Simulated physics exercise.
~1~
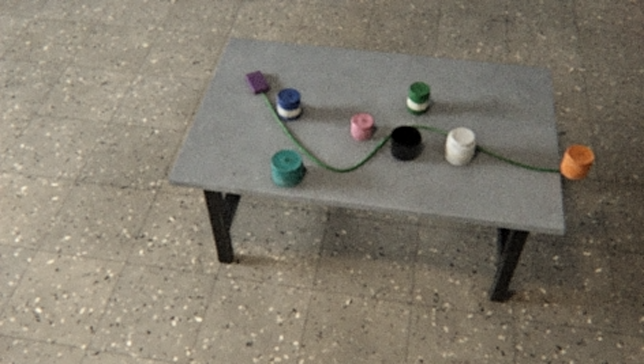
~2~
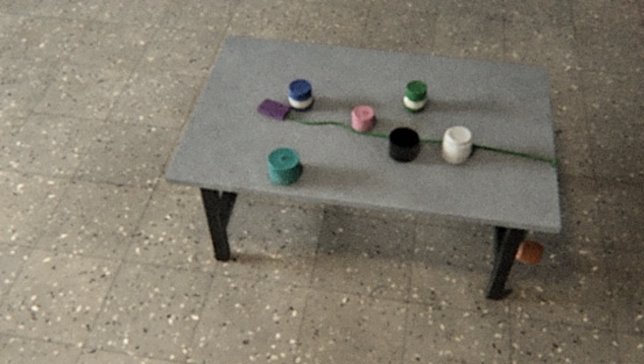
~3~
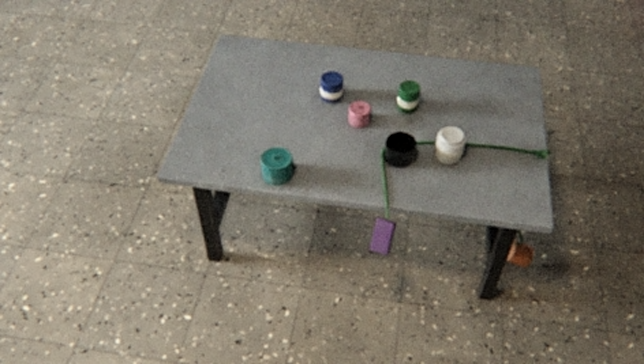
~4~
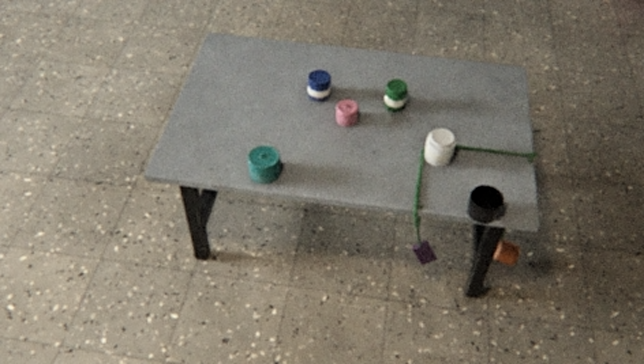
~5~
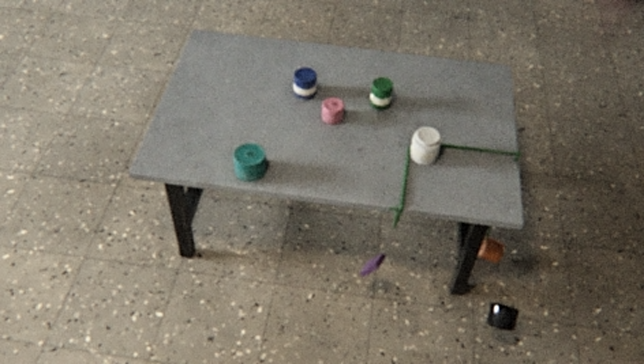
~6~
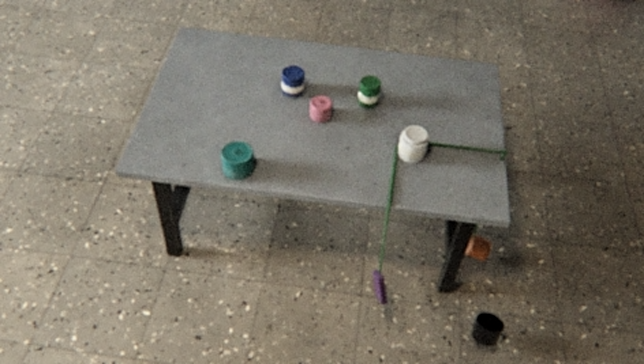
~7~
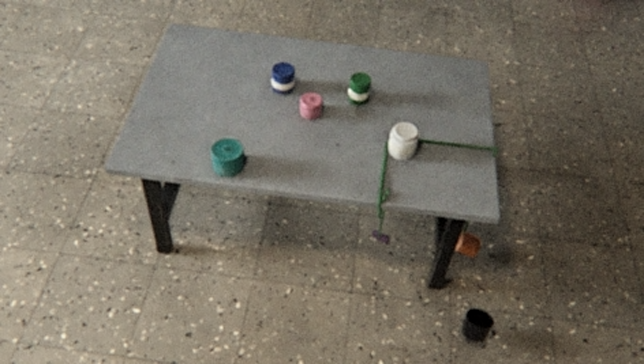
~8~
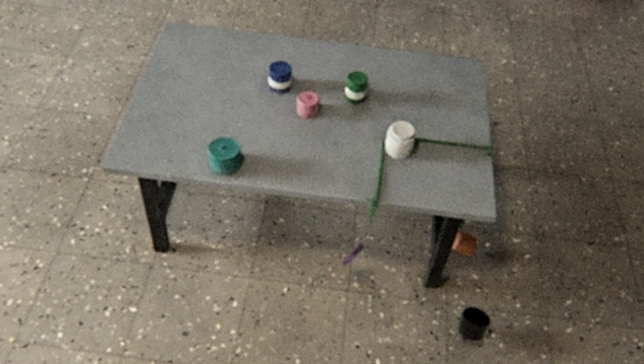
An orange object dropped off the right edge of a gray table, pulling a green cord that dragged a purple one over the front; a black mug followed onto the floor, while the purple piece swung below the tabletop and the other containers stayed up.
